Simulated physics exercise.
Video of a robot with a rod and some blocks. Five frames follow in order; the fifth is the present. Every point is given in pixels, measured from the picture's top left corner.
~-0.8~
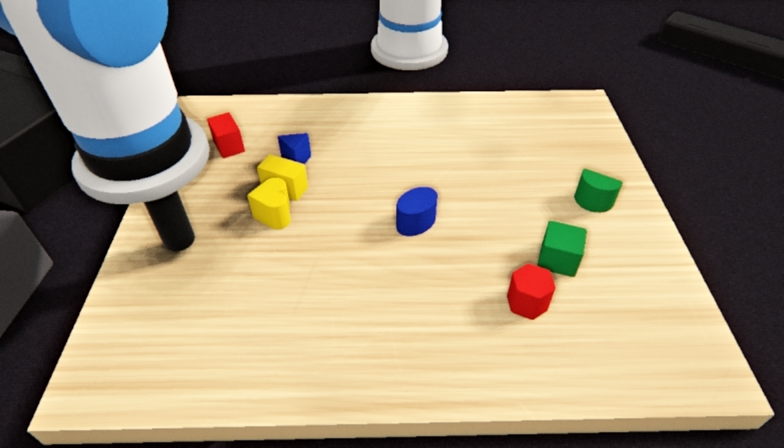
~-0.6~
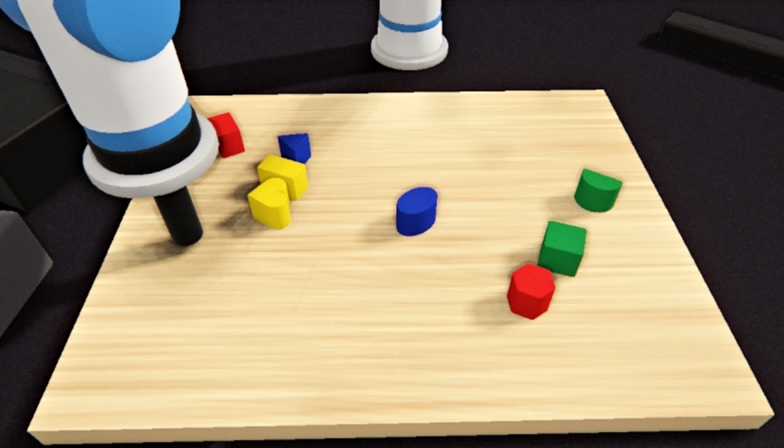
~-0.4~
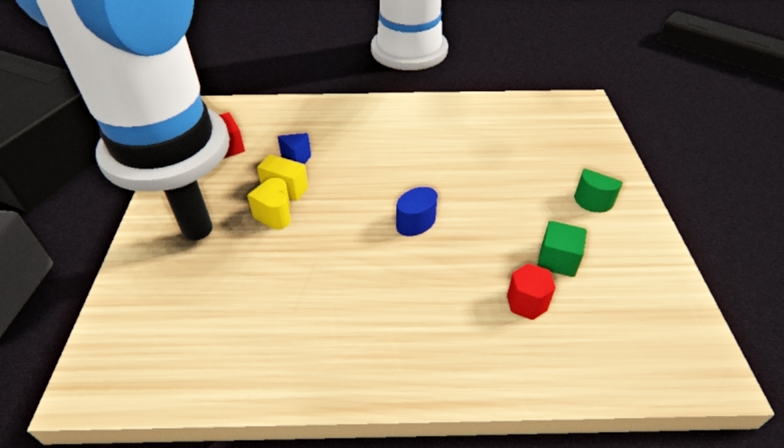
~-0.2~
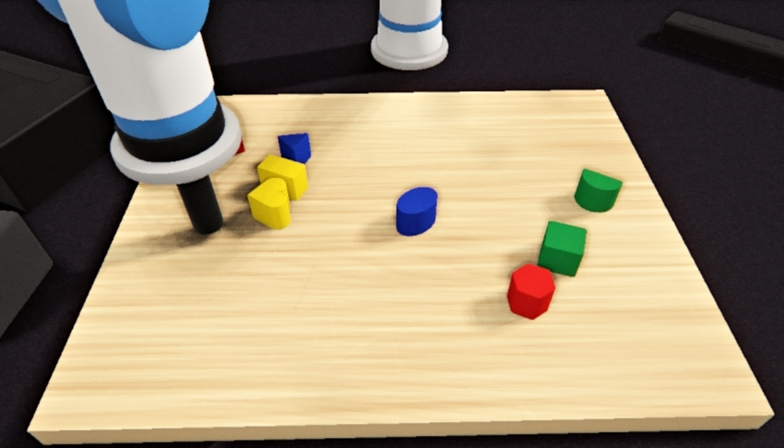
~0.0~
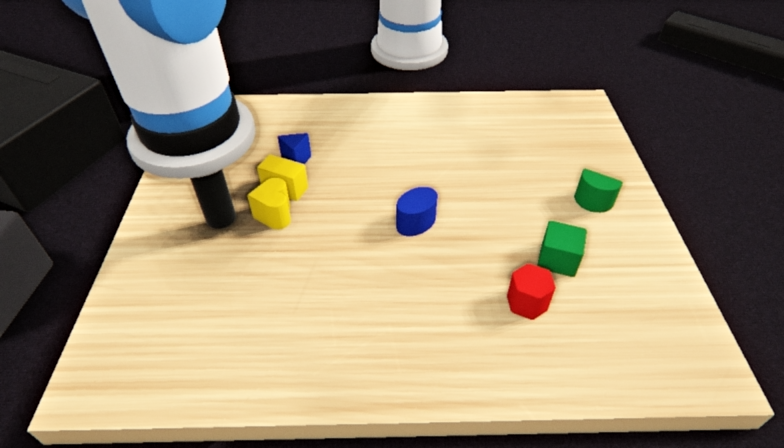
The clip shows a robot arm with a black rod over a wooden board of red, blue, yellow and green blocks. The rod moves a short way right and slightly upward toward two yellow blocks, while the blocks stay still.
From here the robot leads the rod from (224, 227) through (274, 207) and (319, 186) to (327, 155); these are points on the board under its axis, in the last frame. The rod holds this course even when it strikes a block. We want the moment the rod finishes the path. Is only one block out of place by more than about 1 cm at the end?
I believe not.
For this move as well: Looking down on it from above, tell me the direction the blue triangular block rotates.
It turns round clockwise.
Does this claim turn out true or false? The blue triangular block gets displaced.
The statement is correct.
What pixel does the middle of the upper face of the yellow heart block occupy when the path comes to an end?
I'd expect the centre of its top face to be at (316, 189).
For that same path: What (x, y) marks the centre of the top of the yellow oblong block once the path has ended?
In the picture, it is at (294, 150).
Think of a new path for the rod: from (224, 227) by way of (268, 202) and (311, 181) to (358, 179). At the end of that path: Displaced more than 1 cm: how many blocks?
I think three or more will be displaced.
What follows on the original path. One third of the way, rod at (273, 199); yellow heart block at (300, 190), turned 55° clockwise.
Two thirds of the way, rod at (318, 178); yellow heart block at (316, 189), turned 105° clockwise; yellow oblong block at (293, 154), turned 60° anticlockwise; blue triangular block at (292, 136).
At the end, rod at (327, 148); yellow heart block at (316, 189), turned 105° clockwise; yellow oblong block at (294, 150), turned 95° anticlockwise; blue triangular block at (284, 133), turned 20° clockwise.
